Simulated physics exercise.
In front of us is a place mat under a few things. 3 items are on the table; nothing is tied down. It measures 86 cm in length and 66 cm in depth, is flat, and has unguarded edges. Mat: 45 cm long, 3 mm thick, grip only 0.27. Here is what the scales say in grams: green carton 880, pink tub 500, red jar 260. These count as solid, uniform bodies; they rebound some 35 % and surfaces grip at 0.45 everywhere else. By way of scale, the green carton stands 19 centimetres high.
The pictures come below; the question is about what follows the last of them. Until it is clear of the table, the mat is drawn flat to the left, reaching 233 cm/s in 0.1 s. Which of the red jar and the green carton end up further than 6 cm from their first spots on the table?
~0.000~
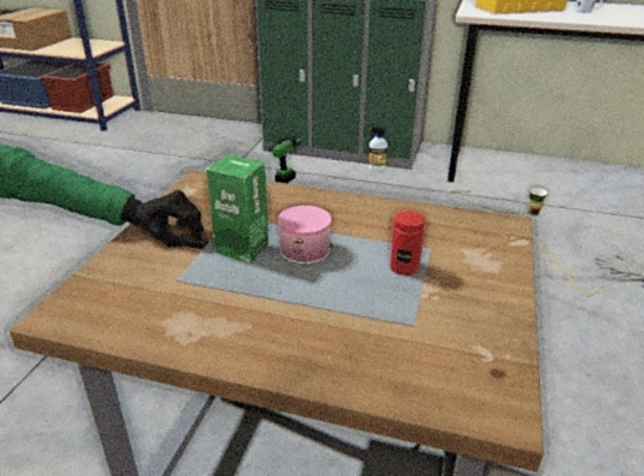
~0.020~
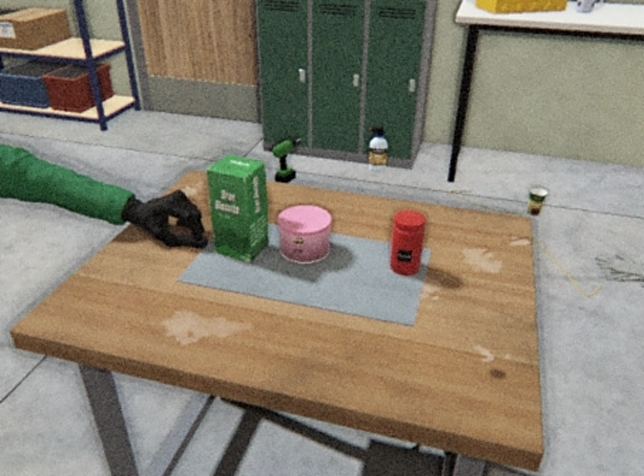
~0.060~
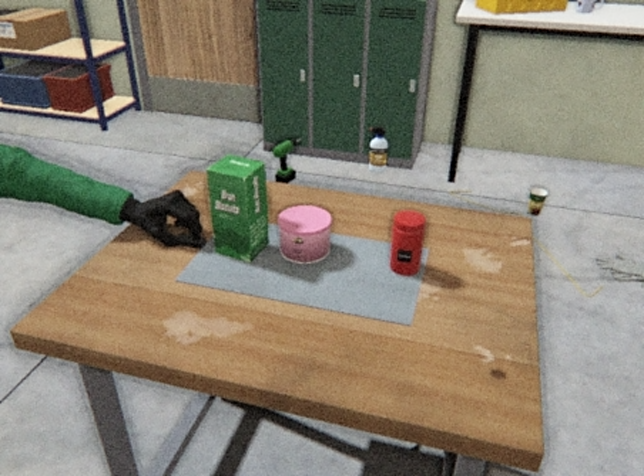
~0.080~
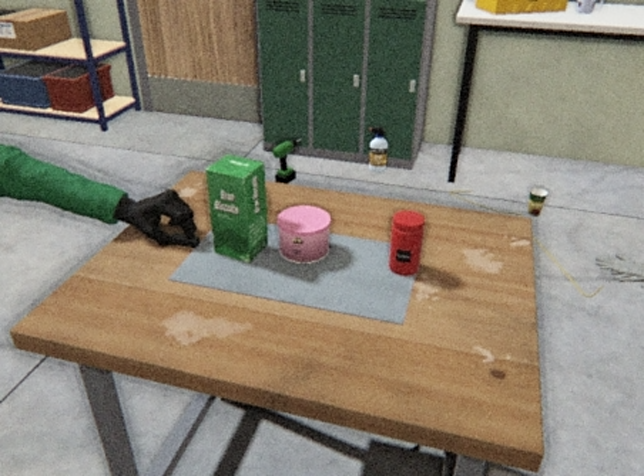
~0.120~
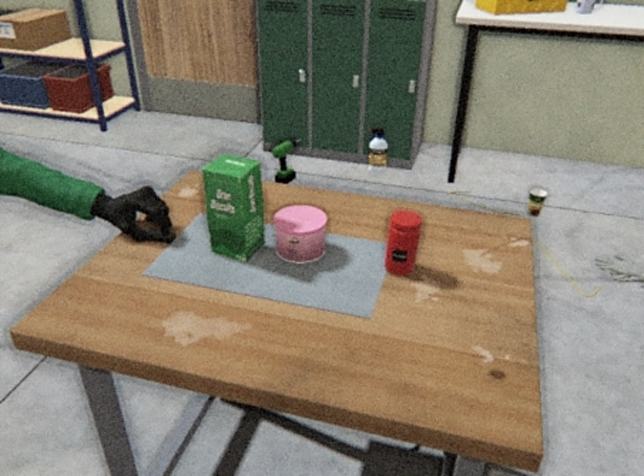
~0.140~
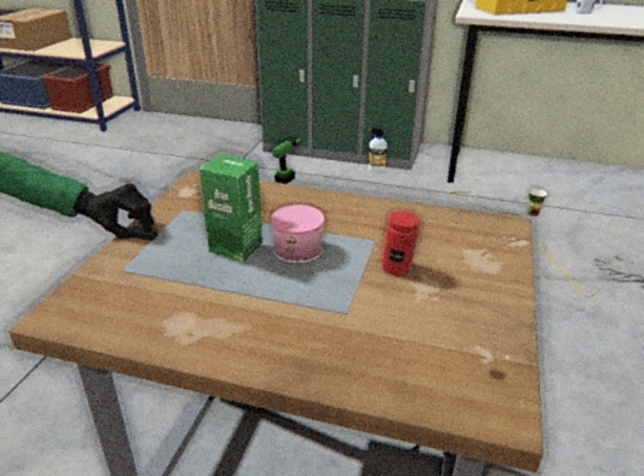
Red jar: Stays within that. Green carton: Ends further off.
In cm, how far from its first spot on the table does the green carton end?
Start to finish, roughly 26 cm.
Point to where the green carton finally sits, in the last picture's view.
It stops at about (132, 215).
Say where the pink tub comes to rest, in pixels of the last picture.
Look near (267, 230) and you'll find it.
After 0.24 s, mat pulled 35 cm; green carton slid 5 cm near (214, 205); red jar slid 2 cm near (397, 243); pink tub slid 5 cm.
After 0.34 s, mat pulled 58 cm; green carton slid 11 cm near (188, 203); red jar slid 2 cm near (398, 243); pink tub slid 8 cm.
After 0.44 s, mat pulled 82 cm; green carton leaning 19° near (175, 197); red jar slid 2 cm near (398, 244); pink tub slid 8 cm.
After 0.74 s, mat pulled 98 cm; green carton on its side near (135, 210); red jar slid 2 cm near (398, 244); pink tub slid 8 cm.
At rest (1.3 s), tipped over on the table, green carton; not toppled but over 6 cm from the start, pink tub; red jar in place, give or take 6 cm. Seen from the same camera at the end, red jar near (398, 244), green carton near (132, 214).
